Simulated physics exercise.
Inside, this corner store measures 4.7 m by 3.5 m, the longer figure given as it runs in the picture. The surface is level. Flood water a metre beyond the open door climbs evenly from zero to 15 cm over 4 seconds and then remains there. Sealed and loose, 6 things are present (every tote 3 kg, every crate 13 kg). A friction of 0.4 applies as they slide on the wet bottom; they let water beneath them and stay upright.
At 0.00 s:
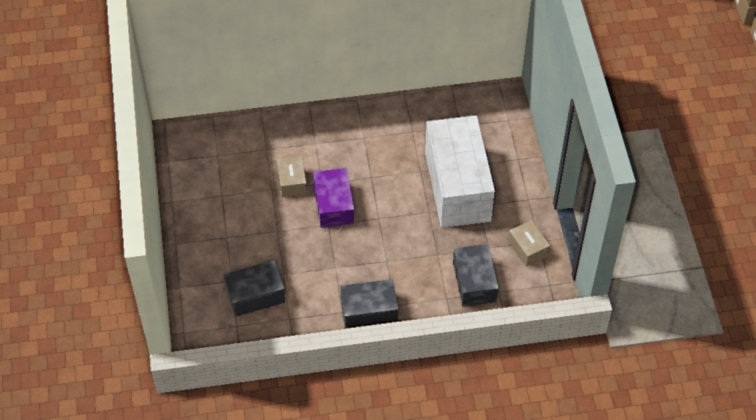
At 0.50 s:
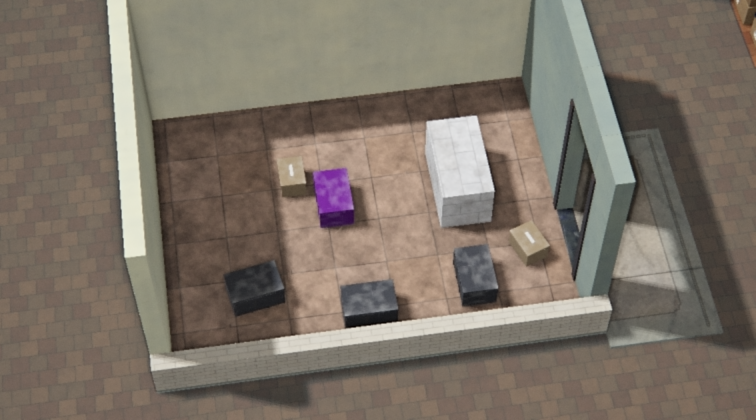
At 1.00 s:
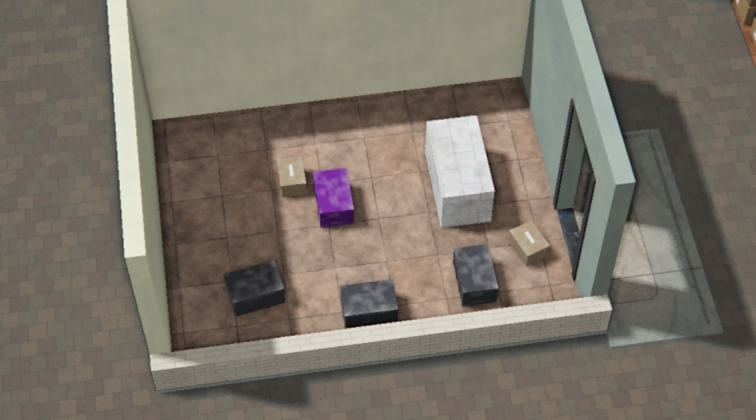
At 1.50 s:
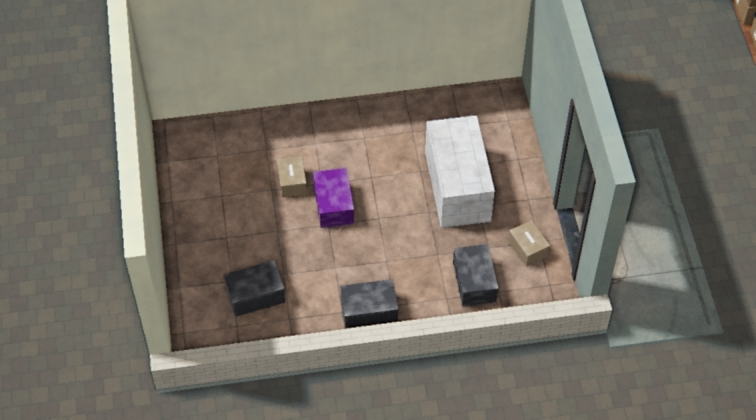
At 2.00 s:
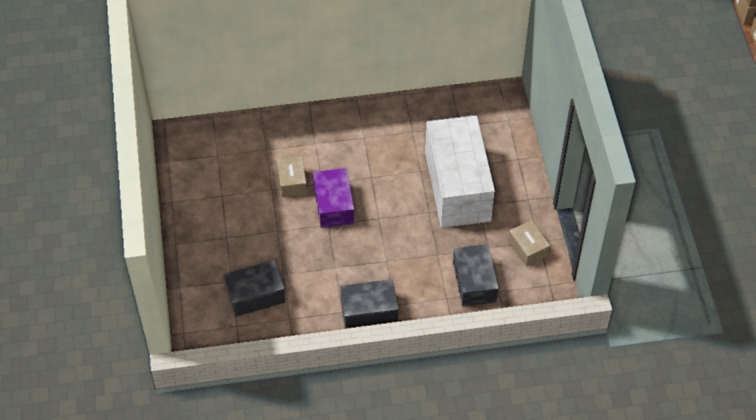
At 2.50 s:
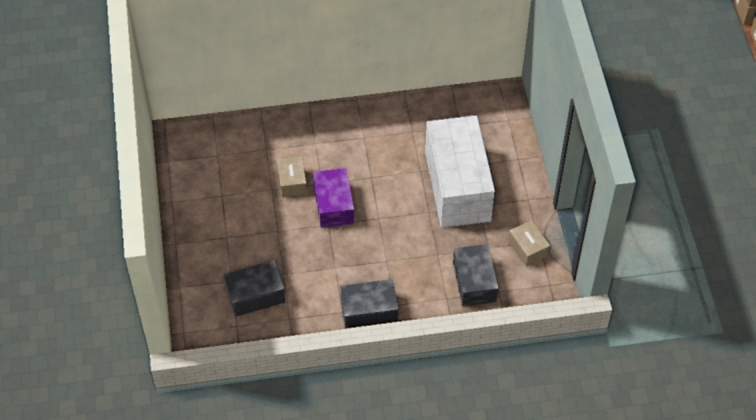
At first, a roofless store with a purple box, a white block, three dark boxes and two small tan ones sits amid orange paving. Then the paving outside turns dull brown and gradually blue-grey under what looks like murky water, while the boxes inside stay still throughout.
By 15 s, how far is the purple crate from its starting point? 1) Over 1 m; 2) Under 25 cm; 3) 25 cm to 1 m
Under 25 cm (2).
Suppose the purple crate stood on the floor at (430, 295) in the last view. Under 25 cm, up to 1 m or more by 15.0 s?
It gets carried off.
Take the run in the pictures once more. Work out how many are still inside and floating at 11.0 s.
The number is 3.
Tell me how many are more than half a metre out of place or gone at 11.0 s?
The count is 3.
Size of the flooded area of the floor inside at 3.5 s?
My estimate is roughly 1.5 m2.
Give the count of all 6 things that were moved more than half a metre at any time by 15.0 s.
5.
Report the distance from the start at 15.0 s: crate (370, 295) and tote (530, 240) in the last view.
In that order: 200 cm, 300 cm.
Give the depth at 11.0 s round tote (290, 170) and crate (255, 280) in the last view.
First about 1 cm, second about 5 cm.
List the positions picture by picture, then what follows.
The first frame shows the purple crate at (333, 190), on the bottom; 0.0 m2 under water; 0 of 6 have shifted.
The second frame shows the purple crate at (333, 190), on the bottom; 0.0 m2 under water; 0 of 6 have shifted.
The third frame shows the purple crate at (333, 190) rests on the ground; water covers 0.0 m2; 0 of 6 have shifted.
The fourth frame shows the purple crate at (333, 190) rests on the ground; water covers 0.0 m2; 0 of 6 have shifted.
The fifth frame shows the purple crate at (333, 190), on the bottom; water covers 0.0 m2; 0 of 6 have shifted.
The sixth frame shows the purple crate at (333, 190), on the bottom; 0.1 m2 under water; 0 of 6 have shifted.
After 3.5 s the purple crate is near (333, 190), 0.0 m from its start, aground; 0 afloat.
After 6.8 s the purple crate is near (333, 190), 0.0 m from its start, aground; 1 afloat.
After 11.0 s the purple crate is near (333, 190), 0.0 m from its start, aground; 3 afloat.
After 15.0 s the purple crate is near (333, 190), 0.0 m from its start, aground; 5 afloat.
